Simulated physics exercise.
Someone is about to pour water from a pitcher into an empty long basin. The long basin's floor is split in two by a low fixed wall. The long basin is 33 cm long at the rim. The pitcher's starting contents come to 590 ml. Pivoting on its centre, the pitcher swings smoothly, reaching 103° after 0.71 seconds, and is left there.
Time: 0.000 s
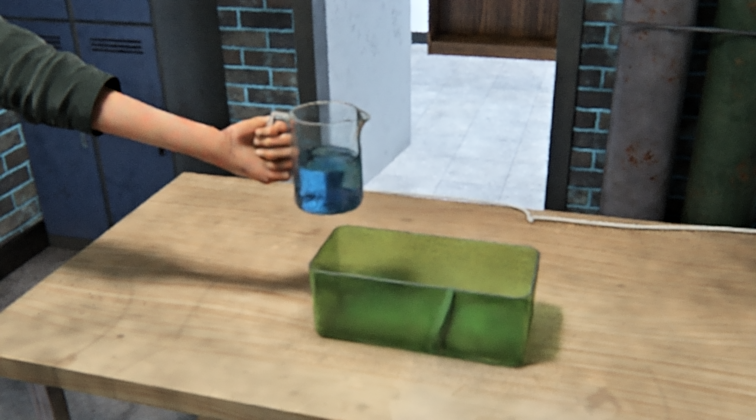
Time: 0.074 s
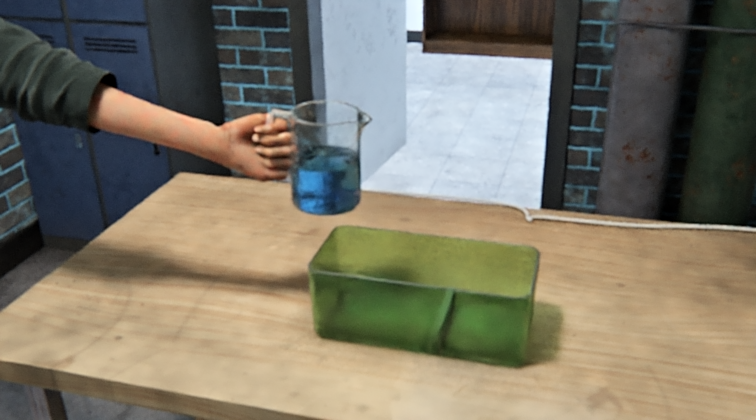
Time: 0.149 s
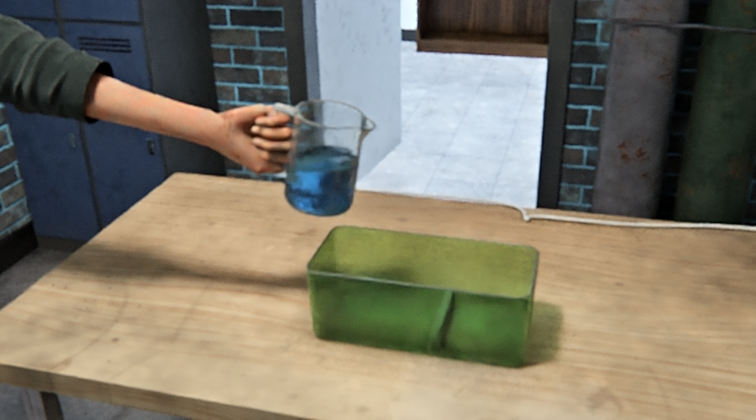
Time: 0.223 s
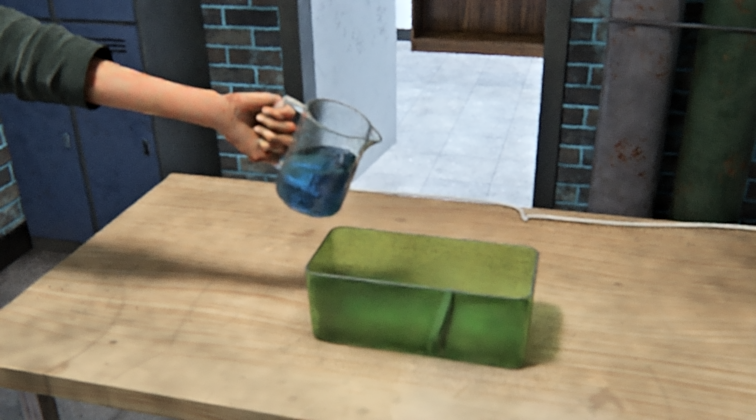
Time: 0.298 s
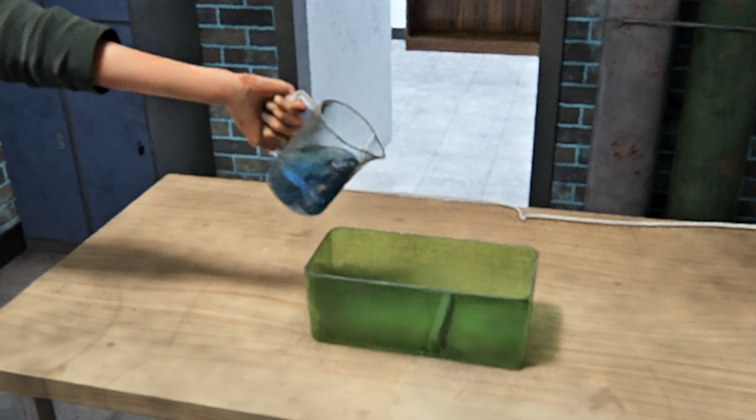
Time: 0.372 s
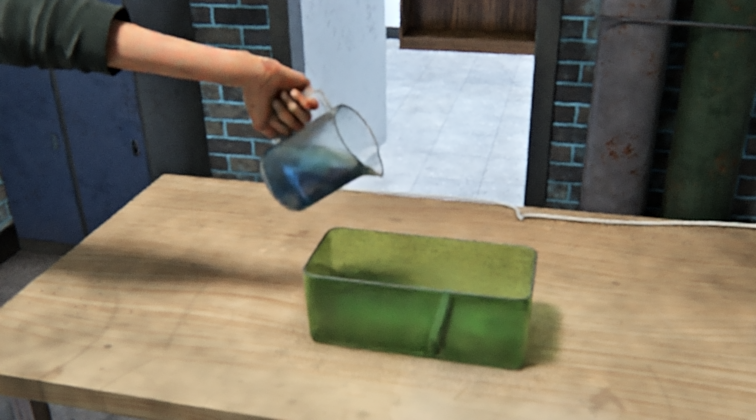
To begin with, a hand holds a clear glass pitcher of blue water upright above a green, see-through long basin on a wooden table. The hand then tilts the pitcher to the right, slightly at first and then steeply, the water shifting toward its lowered spout.
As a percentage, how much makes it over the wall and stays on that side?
Some 9 per cent makes it over and stays.
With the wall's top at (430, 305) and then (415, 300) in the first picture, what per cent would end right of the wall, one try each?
Respectively 20 and 75 %.
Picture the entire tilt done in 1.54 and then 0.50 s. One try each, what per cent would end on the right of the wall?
The first try gives 5 percent and the second 15 percent.
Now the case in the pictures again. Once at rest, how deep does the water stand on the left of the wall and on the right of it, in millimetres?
Left roughly 18 mm; right roughly 2 mm.
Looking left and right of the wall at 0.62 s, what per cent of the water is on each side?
6 left and 0 right, roughly.
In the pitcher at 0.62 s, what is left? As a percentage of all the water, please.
I reckon about 70 in a hundred is still held.
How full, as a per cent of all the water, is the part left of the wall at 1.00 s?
Left share: Approx. 74 %.
Then, 0.62 s in, the tilt is 99° and 70 per cent is still to pour, 6 is left of the wall and 0 right of it.
Then, 0.81 s in, the tilt is 103° and 27 per cent is still to pour, 54 is left of the wall and 1 right of it.
Then, 1.00 s in, the tilt is 103° and 8 per cent is still to pour, 74 is left of the wall and 4 right of it.
Then, 1.21 s in, the tilt is 103° and 2 per cent is still to pour, 84 is left of the wall and 7 right of it.
Finally, 85 per cent lies left of the wall, 9 right of it and 6 outside.
